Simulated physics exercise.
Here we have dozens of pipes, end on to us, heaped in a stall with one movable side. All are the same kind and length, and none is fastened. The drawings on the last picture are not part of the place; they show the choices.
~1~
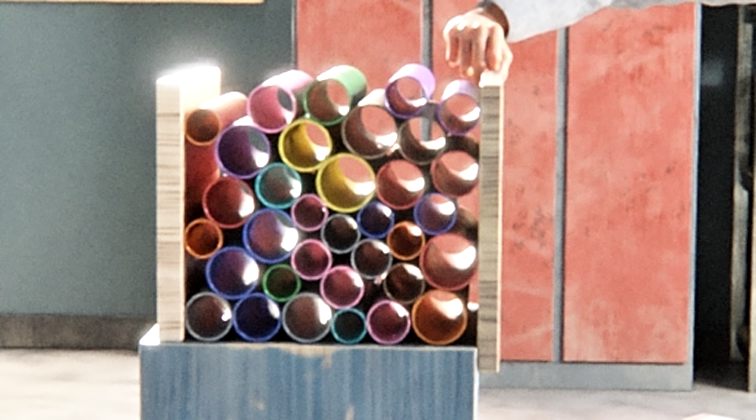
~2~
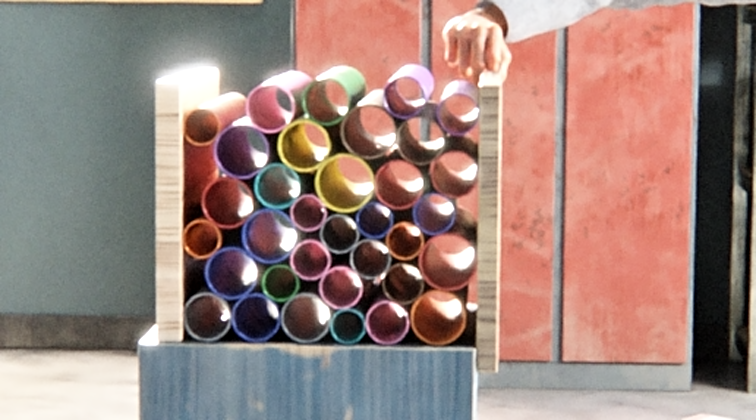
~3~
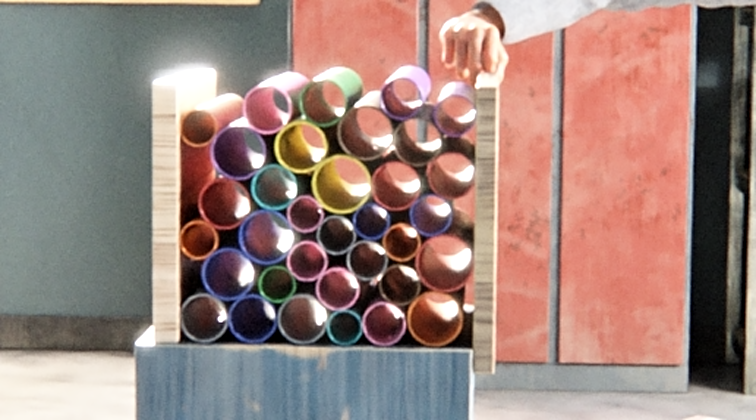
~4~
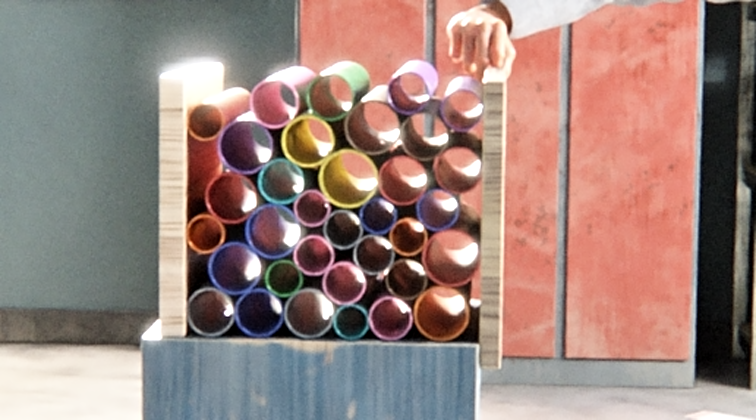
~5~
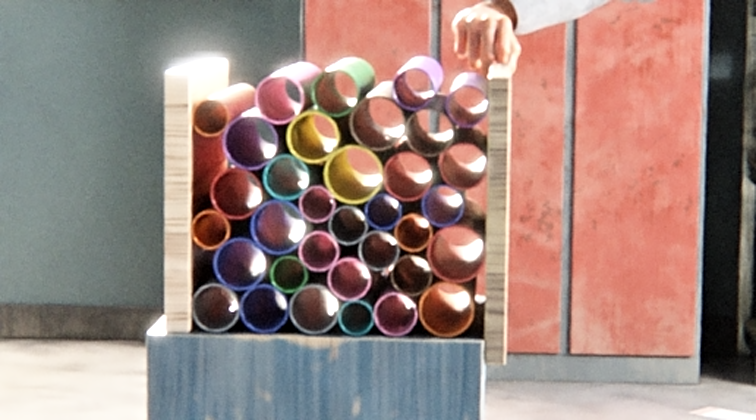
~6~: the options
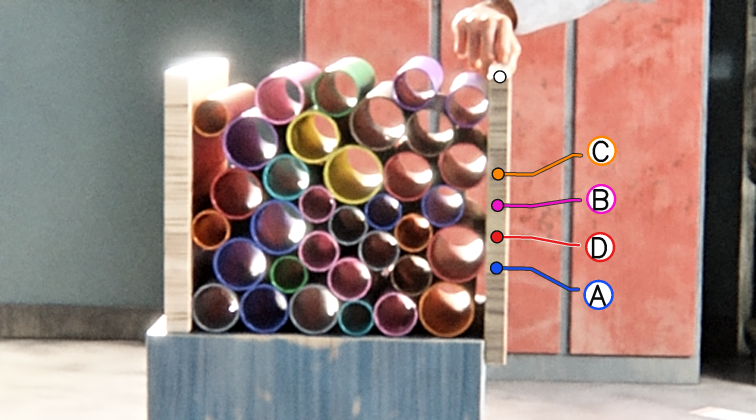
In a stall with pale wooden sides on a blue base, dozens of colourful pipes lie heaped, open ends facing out, while a hand rests on top of the right board. The pipes and hand stay still as the view shifts slightly left, then slightly right.
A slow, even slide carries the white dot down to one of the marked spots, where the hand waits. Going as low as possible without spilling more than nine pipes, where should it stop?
The answer is mark A.
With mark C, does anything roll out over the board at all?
Yes, at C.
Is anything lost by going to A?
At A: Yes.
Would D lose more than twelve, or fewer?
It loses fewer than twelve.
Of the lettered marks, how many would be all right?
Four of them.
On the marked copy, A at (496, 268); B at (497, 206); C at (498, 174); D at (497, 237); the white dot at (500, 77).
Following A. Soon after the start, top of the board (488, 161).
Later, top of the board (486, 257).
In the end, top of the board (486, 267), eight out over the board.
As for the rest, B about four out over the board; C one out over the board; D eight out over the board.
